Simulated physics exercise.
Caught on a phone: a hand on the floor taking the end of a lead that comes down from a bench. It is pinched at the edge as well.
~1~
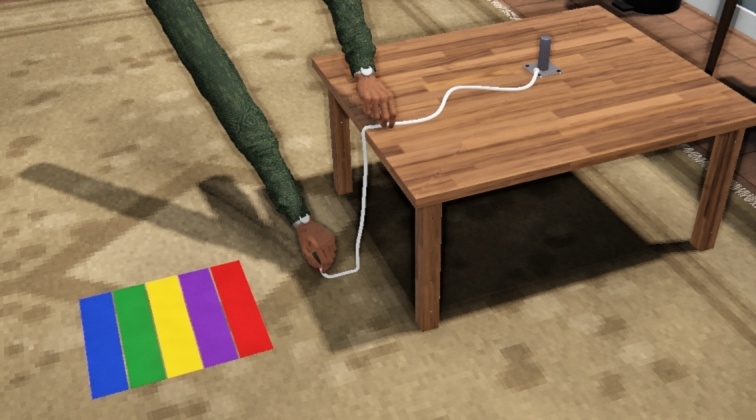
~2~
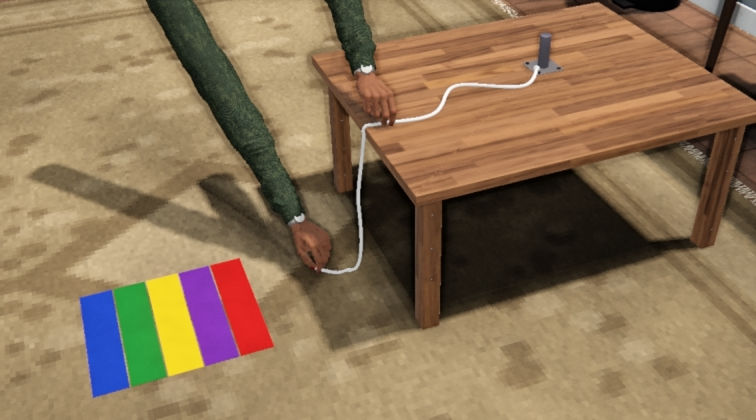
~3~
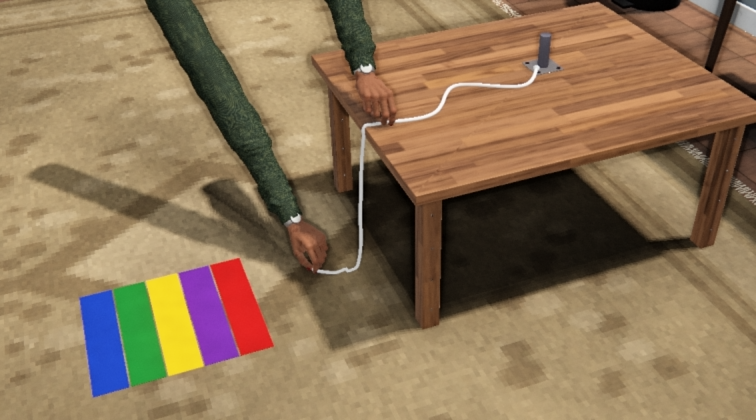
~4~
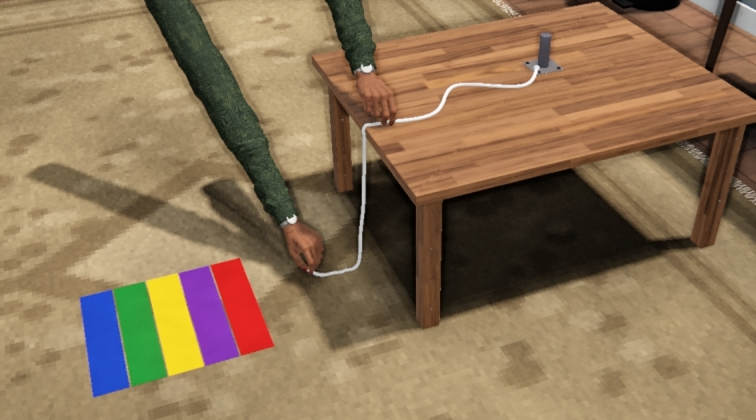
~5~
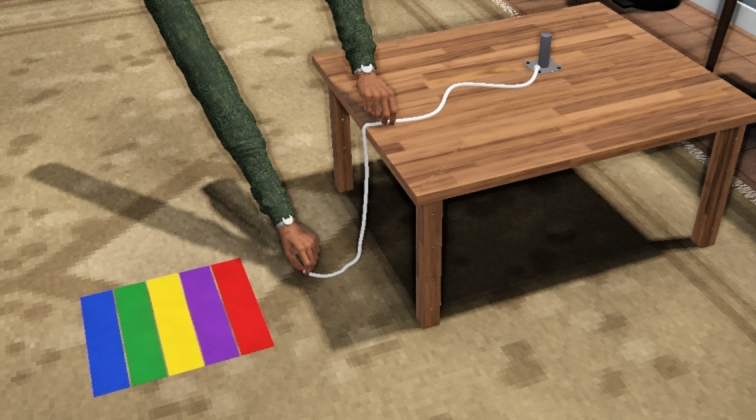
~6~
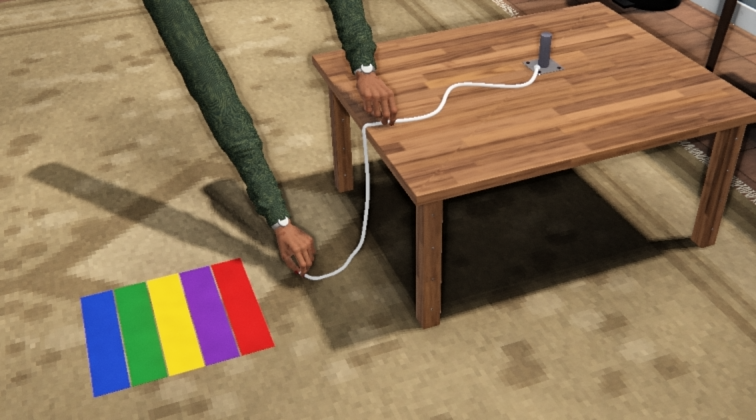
A hand on the floor draws the end of a white cord slightly left.
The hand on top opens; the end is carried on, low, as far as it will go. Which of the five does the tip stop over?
It gets as far as the yellow strip.
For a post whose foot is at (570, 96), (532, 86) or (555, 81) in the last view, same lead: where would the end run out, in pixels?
In that order: (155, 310), (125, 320) and (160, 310).
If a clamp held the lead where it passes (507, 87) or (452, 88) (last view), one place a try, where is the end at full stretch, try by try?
In that order: (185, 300) and (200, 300).
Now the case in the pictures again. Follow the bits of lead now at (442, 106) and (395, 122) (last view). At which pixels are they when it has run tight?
They go to (409, 110) and to (358, 132).
Early on, end near (237, 289); over red.
Midway, end near (195, 300); over purple.
At the end of the slack, end near (171, 306); over yellow. The yellow one.
